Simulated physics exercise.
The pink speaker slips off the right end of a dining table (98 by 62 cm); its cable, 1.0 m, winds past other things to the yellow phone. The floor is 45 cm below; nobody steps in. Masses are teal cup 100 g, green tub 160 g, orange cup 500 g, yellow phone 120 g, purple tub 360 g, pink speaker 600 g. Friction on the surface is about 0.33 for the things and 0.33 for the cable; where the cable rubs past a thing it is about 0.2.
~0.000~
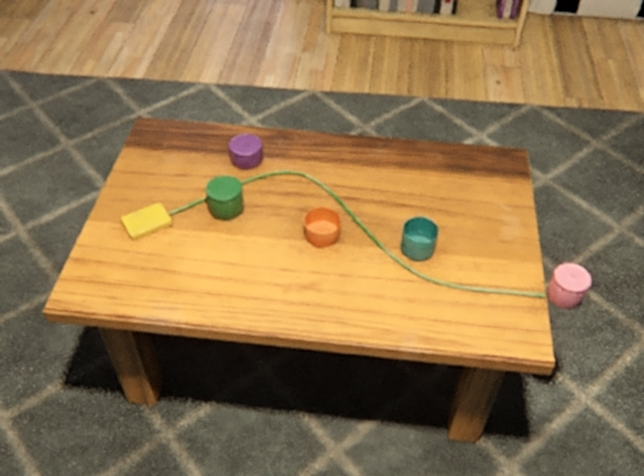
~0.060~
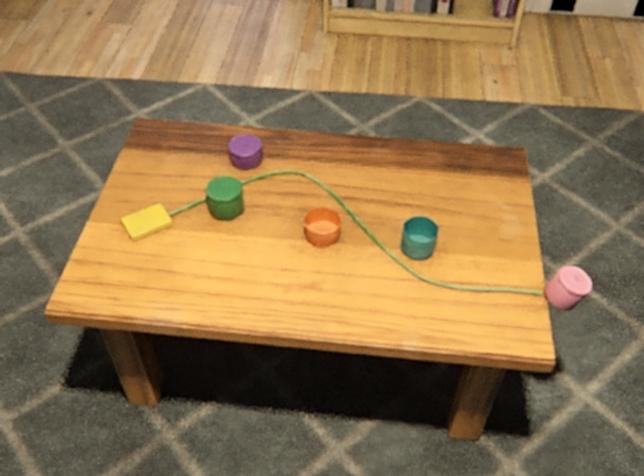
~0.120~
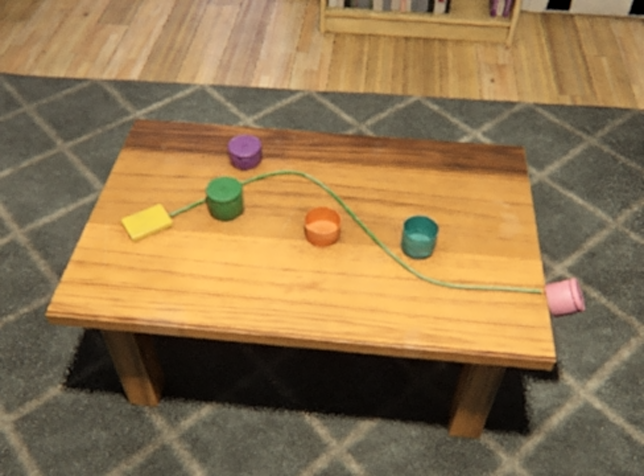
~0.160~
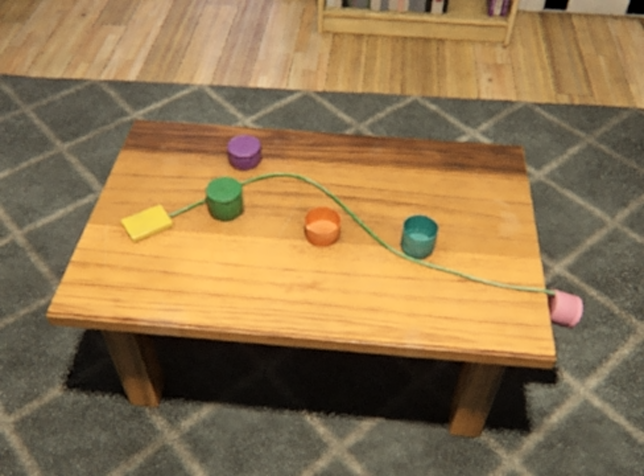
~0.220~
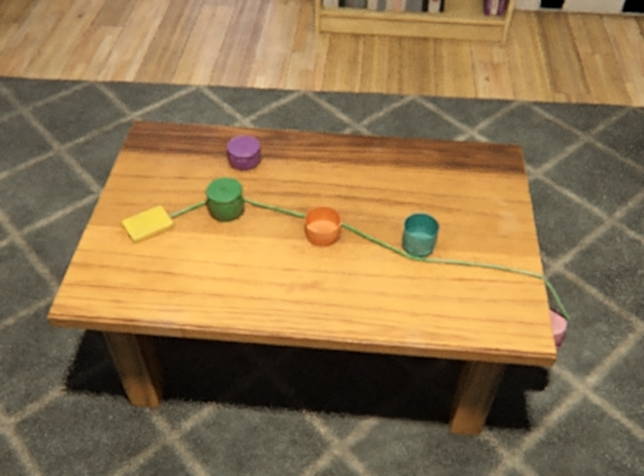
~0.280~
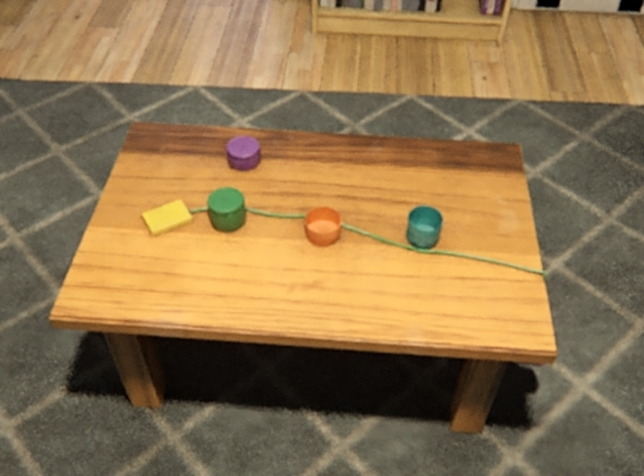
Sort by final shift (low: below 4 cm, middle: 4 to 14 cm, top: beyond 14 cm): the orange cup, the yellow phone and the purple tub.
Result: Orange cup barely shifts, yellow phone reaches the top band, purple tub stays in the low band.
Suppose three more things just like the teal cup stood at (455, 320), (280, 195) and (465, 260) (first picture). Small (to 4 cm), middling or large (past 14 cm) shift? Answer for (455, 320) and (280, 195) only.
In that order: Small, large.
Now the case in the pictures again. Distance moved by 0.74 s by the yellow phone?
Yellow phone 70 cm.
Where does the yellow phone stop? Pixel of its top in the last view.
Around (492, 173).
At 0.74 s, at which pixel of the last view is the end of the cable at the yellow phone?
At about (470, 182).
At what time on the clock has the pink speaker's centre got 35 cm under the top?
That is: 0.36 s.
By 0.5 s, the cable's tail end at (361, 183); yellow phone 45 cm off its start, green tub 18 cm off its start, teal cup 10 cm off its start.
By 0.7 s, the cable's tail end at (470, 182); yellow phone 71 cm off its start, green tub 19 cm off its start, teal cup 10 cm off its start.
By 1.0 s, the cable's tail end at (476, 185); yellow phone 79 cm off its start at (491, 172), green tub 19 cm off its start at (263, 247), teal cup 10 cm off its start at (444, 197).
By 1.2 s, the cable's tail end at (476, 185); yellow phone 80 cm off its start, green tub 19 cm off its start, teal cup 10 cm off its start.
By 2.4 s, the cable's tail end at (476, 185); yellow phone 80 cm off its start at (492, 173), orange cup 0 cm off its start at (323, 219), purple tub 0 cm off its start at (243, 146), green tub 19 cm off its start at (263, 247).
